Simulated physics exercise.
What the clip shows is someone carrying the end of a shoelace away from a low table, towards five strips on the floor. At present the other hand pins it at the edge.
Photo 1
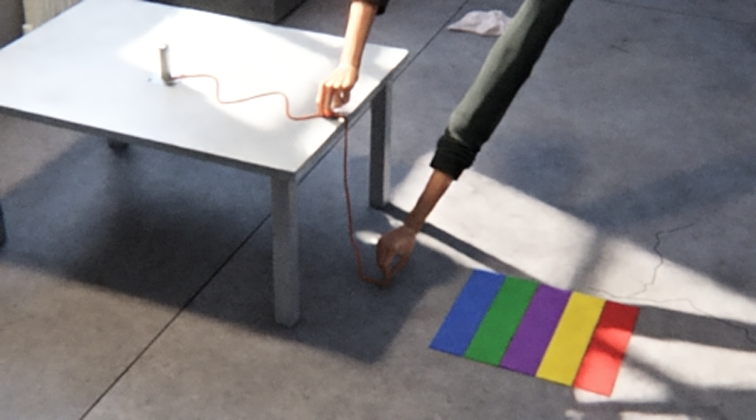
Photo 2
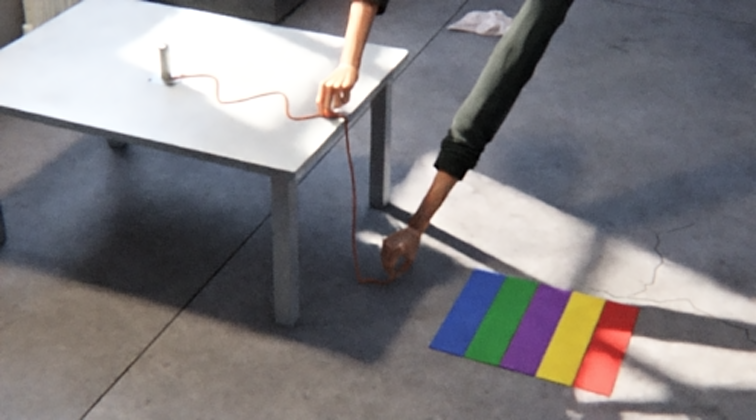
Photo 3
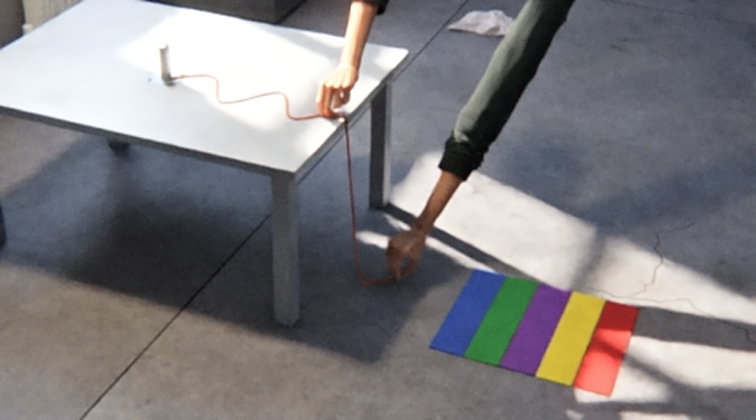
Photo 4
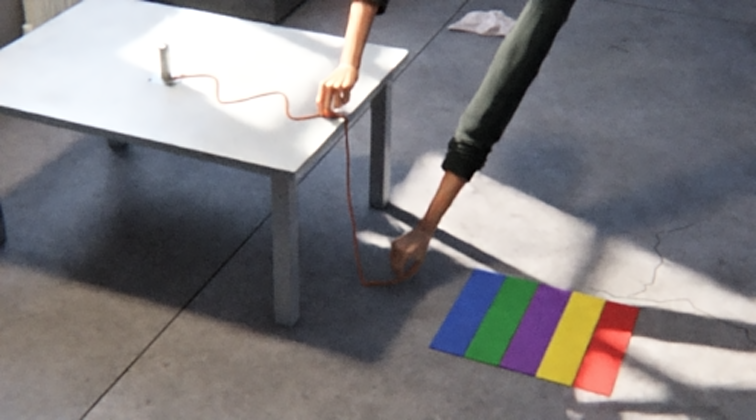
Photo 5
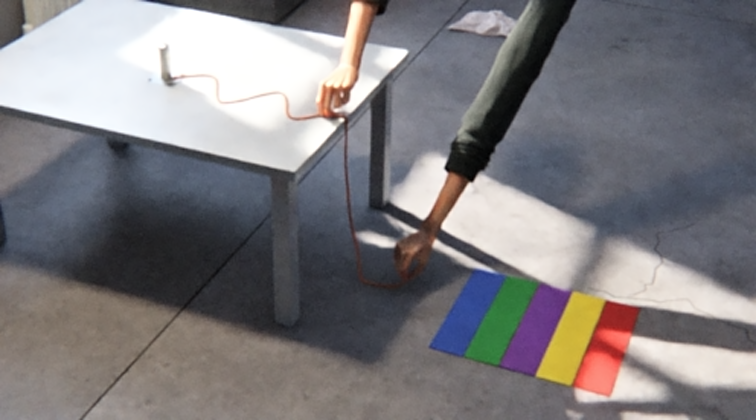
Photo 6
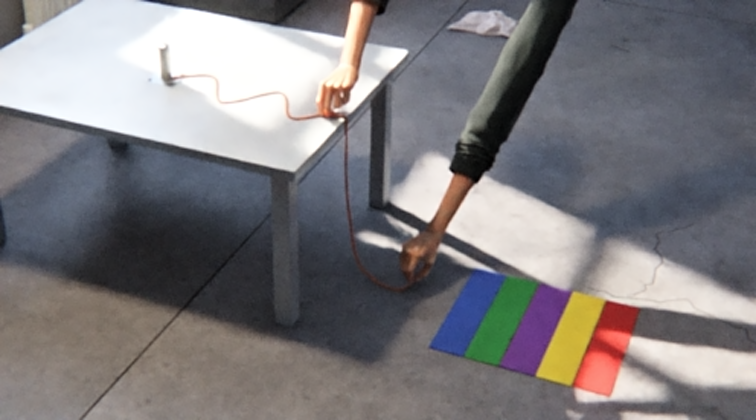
A hand pinned a reddish shoelace at the edge of a low white table while the other hand, held near the floor, drew its end slightly right, towards five coloured strips.
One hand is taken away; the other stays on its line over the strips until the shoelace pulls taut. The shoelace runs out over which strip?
The red one.
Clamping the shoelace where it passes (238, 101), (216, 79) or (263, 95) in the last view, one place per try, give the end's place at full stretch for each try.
(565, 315), (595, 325) and (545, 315).
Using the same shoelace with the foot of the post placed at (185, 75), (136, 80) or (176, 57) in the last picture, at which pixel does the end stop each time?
Results per try: (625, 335); (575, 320); (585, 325).
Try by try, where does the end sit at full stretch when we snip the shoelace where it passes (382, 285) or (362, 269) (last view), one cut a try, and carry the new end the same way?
In turn, around (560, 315) and around (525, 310).
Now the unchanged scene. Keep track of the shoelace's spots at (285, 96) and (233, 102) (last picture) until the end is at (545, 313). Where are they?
(326, 115) and (270, 103).
Soon after, end near (545, 313); over purple.
After that, end near (584, 323); over yellow.
At the stop, end near (607, 329); over red. It gets as far as the red strip.
